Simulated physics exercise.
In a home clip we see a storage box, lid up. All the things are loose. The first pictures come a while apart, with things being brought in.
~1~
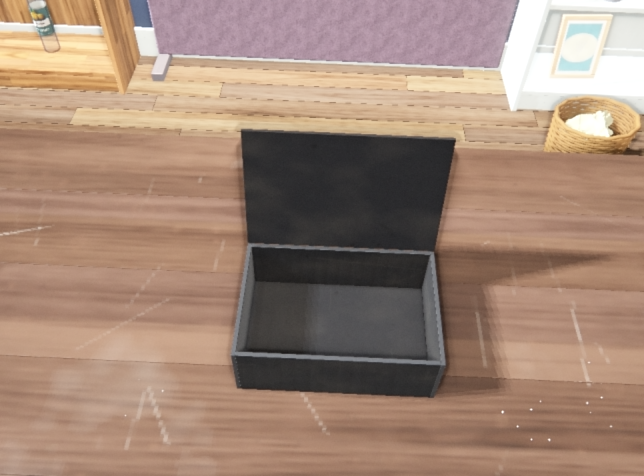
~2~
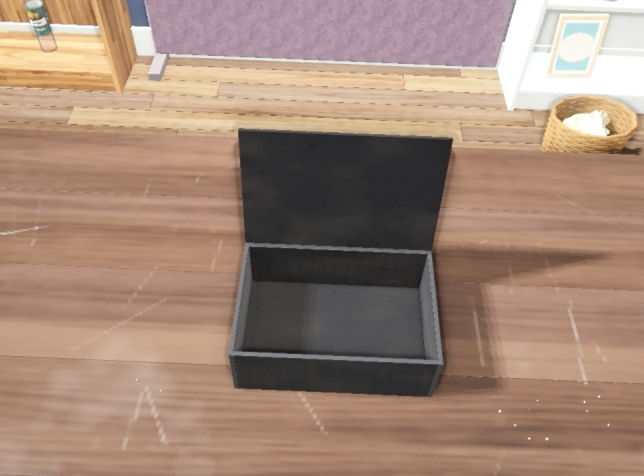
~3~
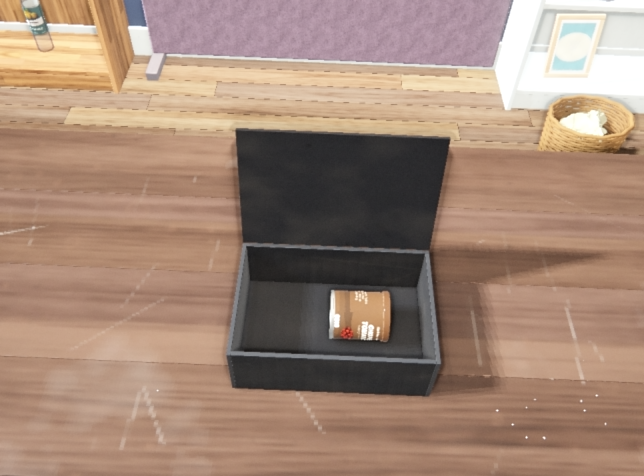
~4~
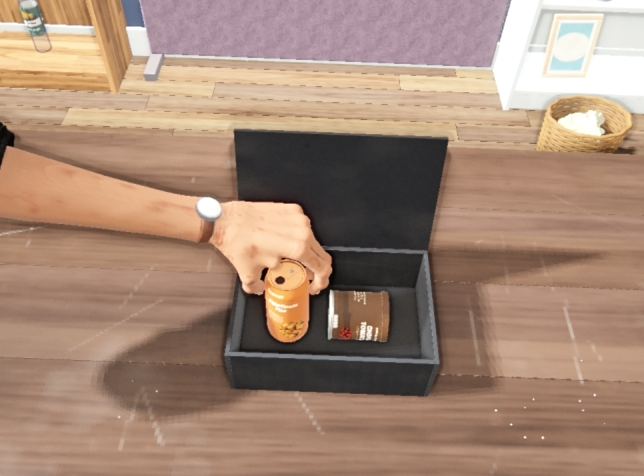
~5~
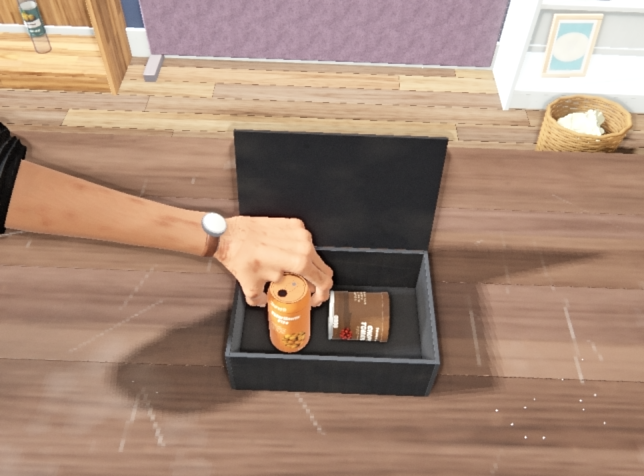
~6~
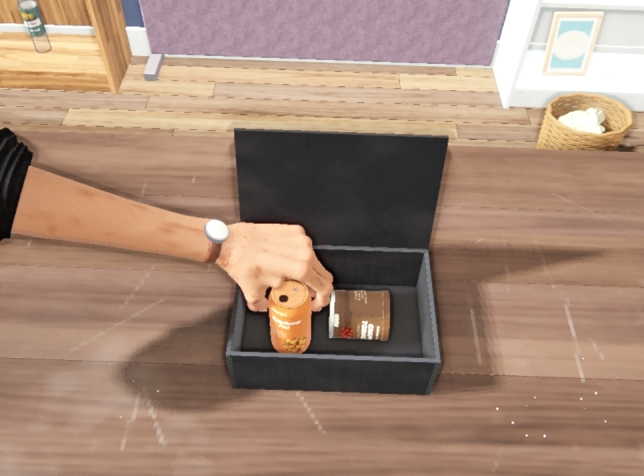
A brown tin appears in an open black box, then a hand lowers an orange can in to its left.
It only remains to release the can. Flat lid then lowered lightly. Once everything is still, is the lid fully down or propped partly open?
Can't come down.
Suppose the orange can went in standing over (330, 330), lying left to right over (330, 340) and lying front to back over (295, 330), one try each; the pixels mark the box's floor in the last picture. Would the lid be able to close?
The first attempt ends with the lid standing open, the second with it lying shut, and the third with it lying shut.
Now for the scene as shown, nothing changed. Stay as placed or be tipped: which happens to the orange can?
After all that, it keeps its set angle.
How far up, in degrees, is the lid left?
I'd say roughly 25 degrees above the rim.
Then, 1.20 s after the last picture, lid starting down.
Then, 1.60 s after the last picture, lid 58° above the rim.
Then, 1.80 s after the last picture, lid 31° above the rim.
At rest, lid 25° above the rim; both in place. Seen from the same camera at the end, orange can near (290, 320).
